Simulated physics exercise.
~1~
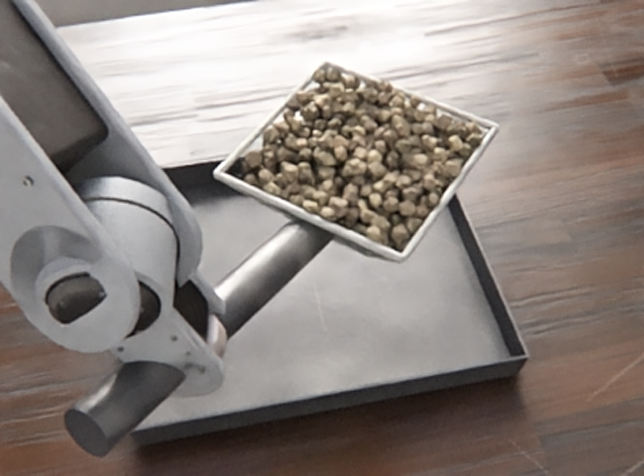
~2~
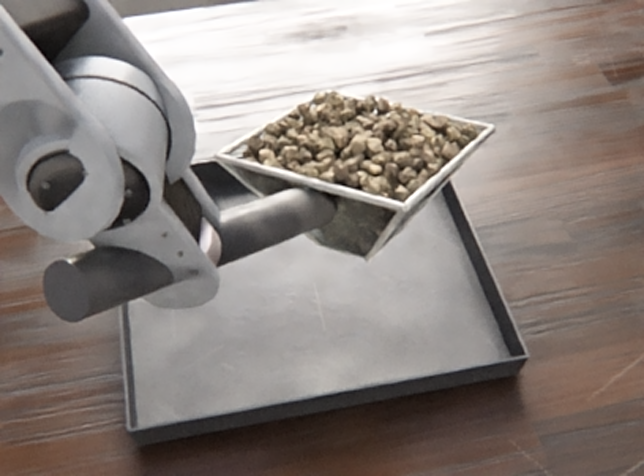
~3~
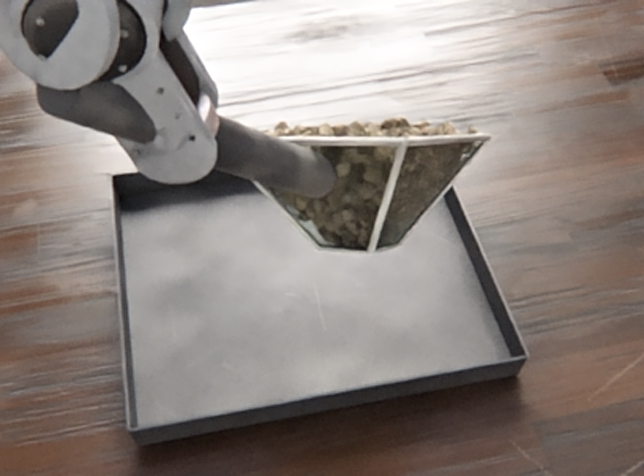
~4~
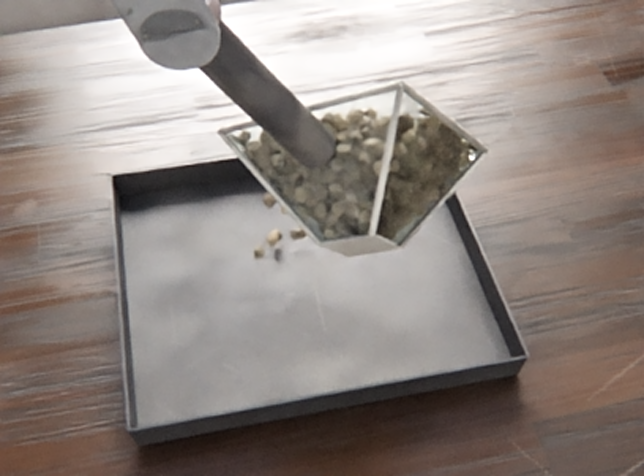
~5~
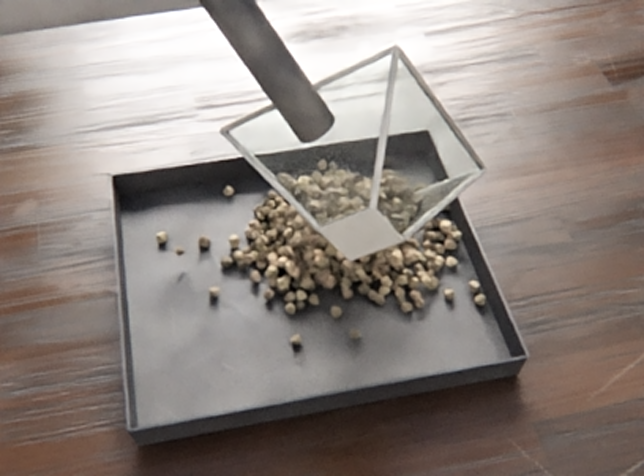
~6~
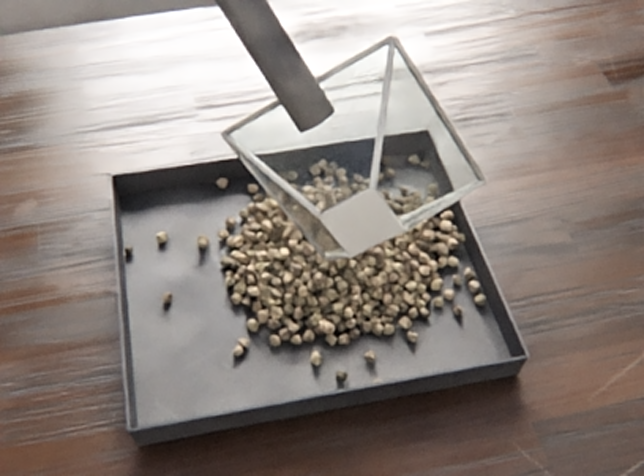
The clip shows a robot arm holding a clear-sided, flared scoop full of brownish pieces of grit above a shallow gray tray, then steadily tipping it until the pieces spill out, leaving the scoop empty and the grit spread in a loose pile with a few strays.
